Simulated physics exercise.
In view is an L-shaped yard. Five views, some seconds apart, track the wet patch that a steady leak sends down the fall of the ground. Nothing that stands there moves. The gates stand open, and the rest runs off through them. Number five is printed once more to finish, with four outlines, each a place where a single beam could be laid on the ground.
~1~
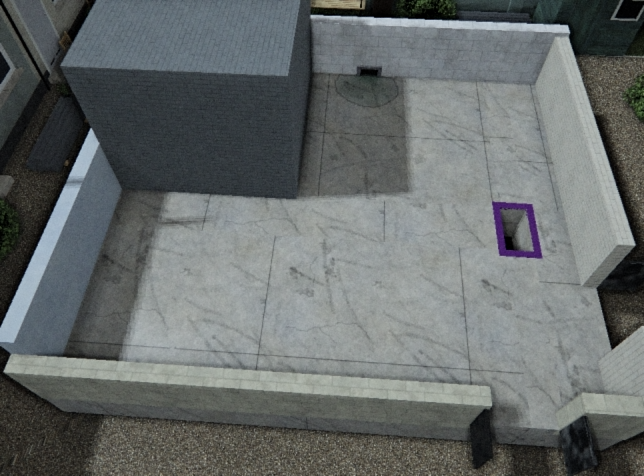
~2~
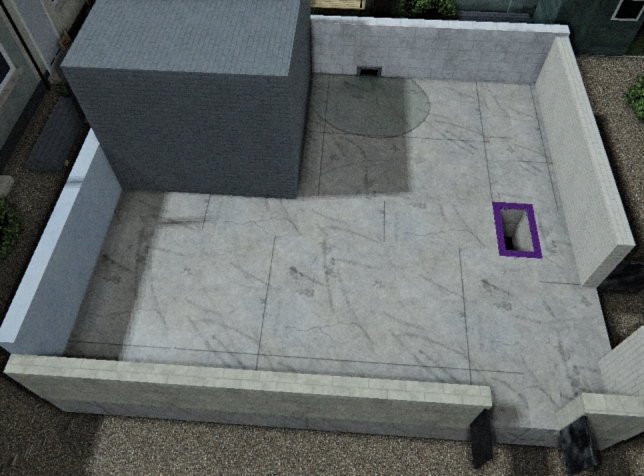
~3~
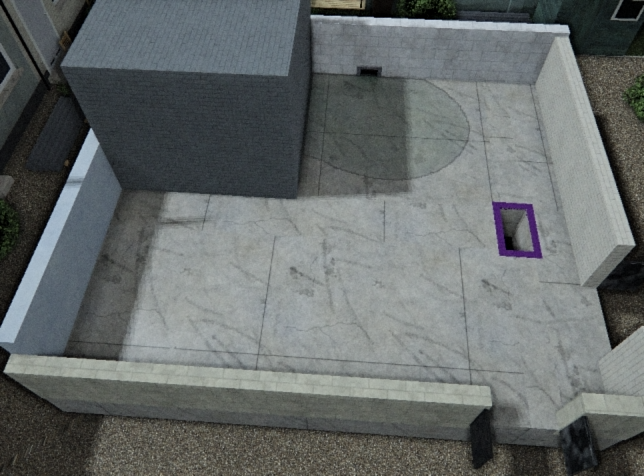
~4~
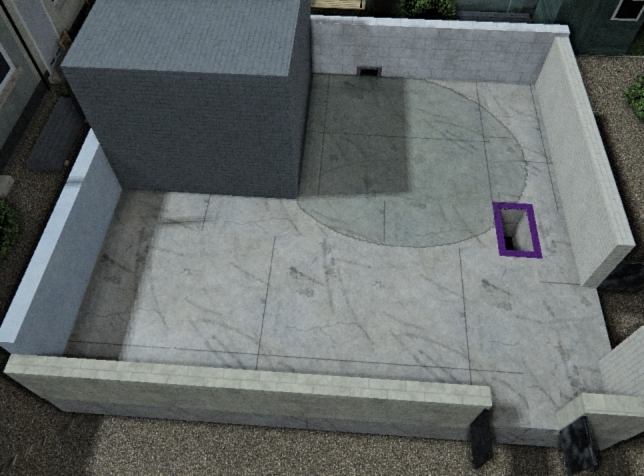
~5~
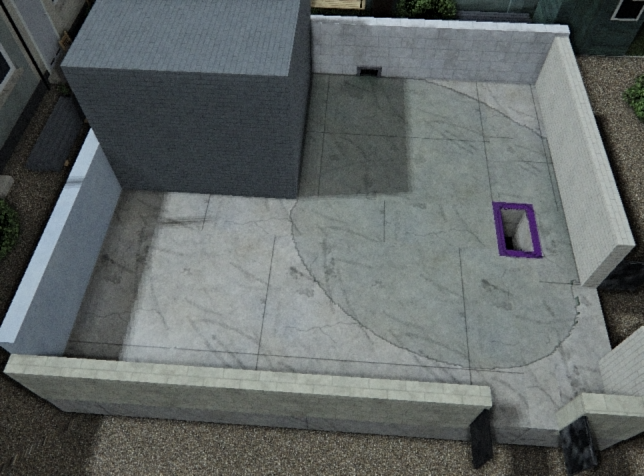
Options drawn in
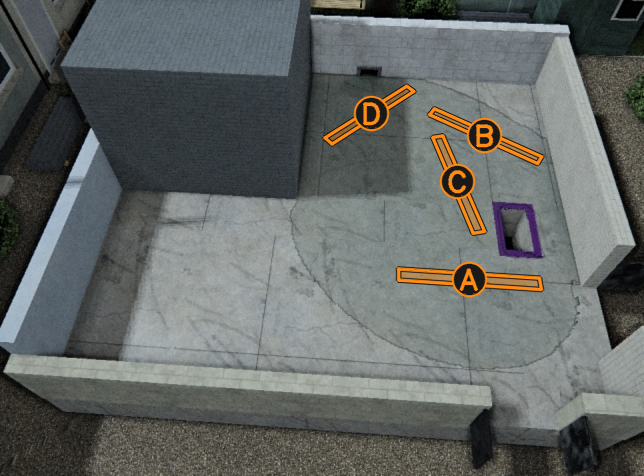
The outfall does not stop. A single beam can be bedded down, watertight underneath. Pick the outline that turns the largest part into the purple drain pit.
It is A.
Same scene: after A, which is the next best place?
That would be B.
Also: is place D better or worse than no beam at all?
Place D is worse.
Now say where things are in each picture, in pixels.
In the first picture, outfall at (369, 71); purple drain pit at (516, 229); open gate at (515, 409); open gate at (589, 322); front seen at (392, 98), 2 % of the ground wet; purple drain pit still dry.
In the second picture, front seen at (412, 127), 8 % of the ground wet; purple drain pit still dry.
In the third picture, front seen at (436, 167), 17 % of the ground wet; purple drain pit still dry.
In the fourth picture, front seen at (430, 242), 32 % of the ground wet; purple drain pit still dry.
In the fifth picture, front seen at (536, 351), 52 % of the ground wet; purple drain pit taking water.
On the marked copy, A from (398, 274) to (540, 283); B from (432, 111) to (539, 160); C from (437, 136) to (478, 232); D from (328, 140) to (410, 88).
With A, about 46 % of the stream goes into the purple drain pit, about 54 % out by the gates.
With B, about 24 % of the stream goes into the purple drain pit, about 76 % out by the gates.
With C, about 9 % of the stream goes into the purple drain pit, about 91 % out by the gates.
With D, about 12 % of the stream goes into the purple drain pit, about 88 % out by the gates.
